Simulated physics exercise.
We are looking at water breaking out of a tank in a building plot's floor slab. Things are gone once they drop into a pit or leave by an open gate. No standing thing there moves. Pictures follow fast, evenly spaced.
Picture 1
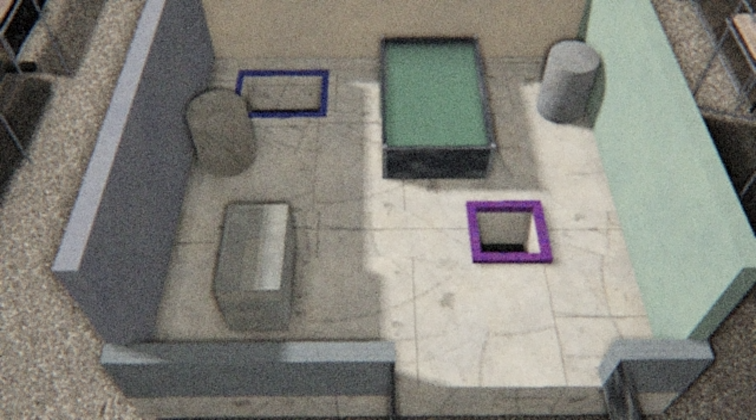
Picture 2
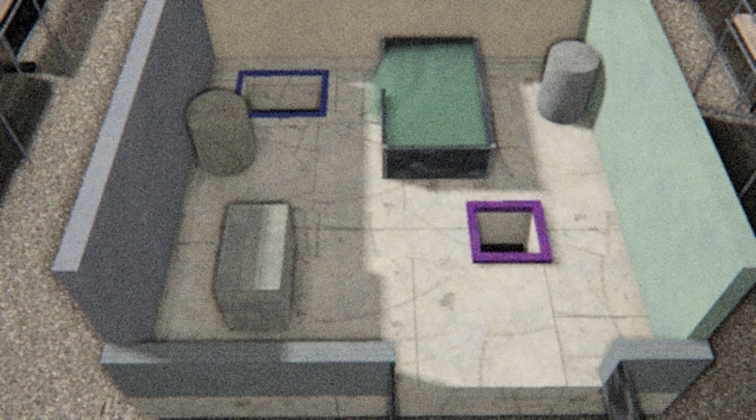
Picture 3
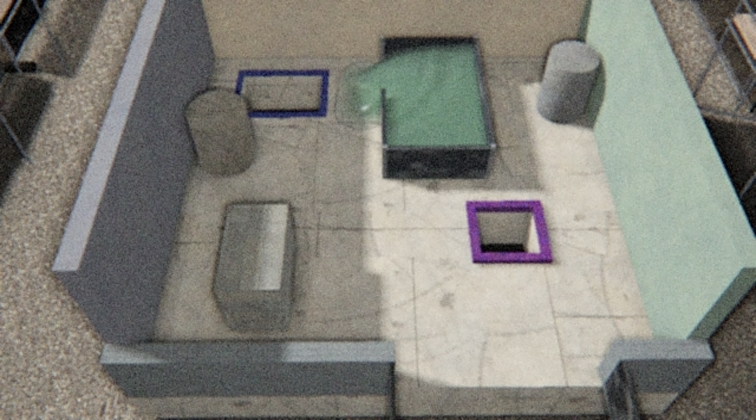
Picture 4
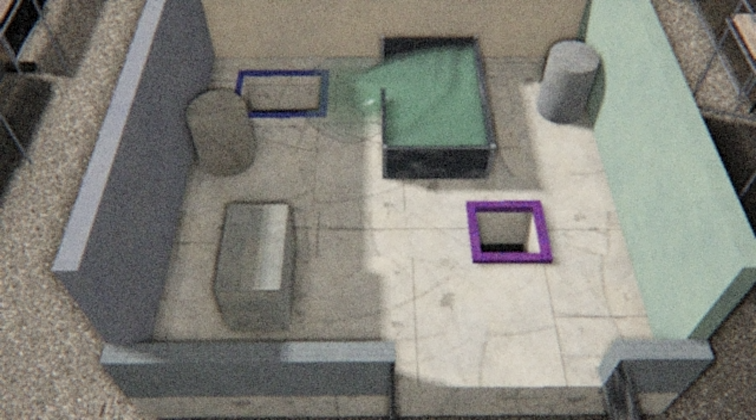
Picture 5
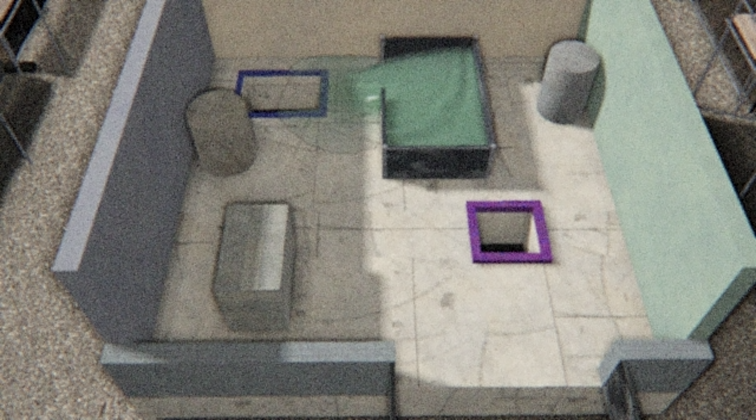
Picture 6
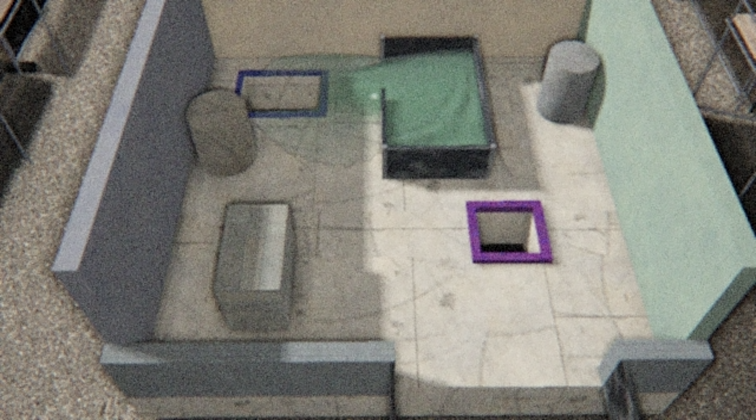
A tank of green water stood still on the walled floor slab, then water broke out through a gap in its left side and spread left in a thin sheet toward the blue-framed pit.
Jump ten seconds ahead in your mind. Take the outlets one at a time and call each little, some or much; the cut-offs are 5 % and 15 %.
In order: The gate catches little; the blue pit catches much; the purple pit catches little.
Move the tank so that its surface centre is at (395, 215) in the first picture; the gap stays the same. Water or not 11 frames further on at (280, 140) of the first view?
Verdict: Awash.
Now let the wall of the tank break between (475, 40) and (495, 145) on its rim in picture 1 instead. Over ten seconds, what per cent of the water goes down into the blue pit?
About 6 percent ends up in the blue pit, by my reckoning.
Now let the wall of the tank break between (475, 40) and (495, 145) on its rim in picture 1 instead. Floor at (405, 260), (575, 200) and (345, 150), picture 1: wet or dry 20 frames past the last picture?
Well, the first is missed by the spill, the next hit by the spill, the last missed by the spill.
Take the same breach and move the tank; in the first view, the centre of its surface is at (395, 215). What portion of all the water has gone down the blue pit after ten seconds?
Within ten seconds the blue pit takes 30 percent of the total.
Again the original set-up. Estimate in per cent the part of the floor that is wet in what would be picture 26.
Close to 30 percent, by my reckoning.
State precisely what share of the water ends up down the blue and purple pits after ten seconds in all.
First 66 %, then 0 %.
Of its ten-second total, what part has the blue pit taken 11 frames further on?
My estimate: Close to 35 per cent.
A moment on, water covers 15 % of the floor; the gate 0 %, the blue pit 12 %, the purple pit 0 %.
Next, water covers 20 % of the floor; the gate 0 %, the blue pit 24 %, the purple pit 0 %.
Then, water covers 30 % of the floor; the gate 0 %, the blue pit 39 %, the purple pit 0 %.
Later, water covers 45 % of the floor; the gate 0 %, the blue pit 54 %, the purple pit 0 %.
In the end, water covers 60 % of the floor; the gate 0 %, the blue pit 66 %, the purple pit 0 %.
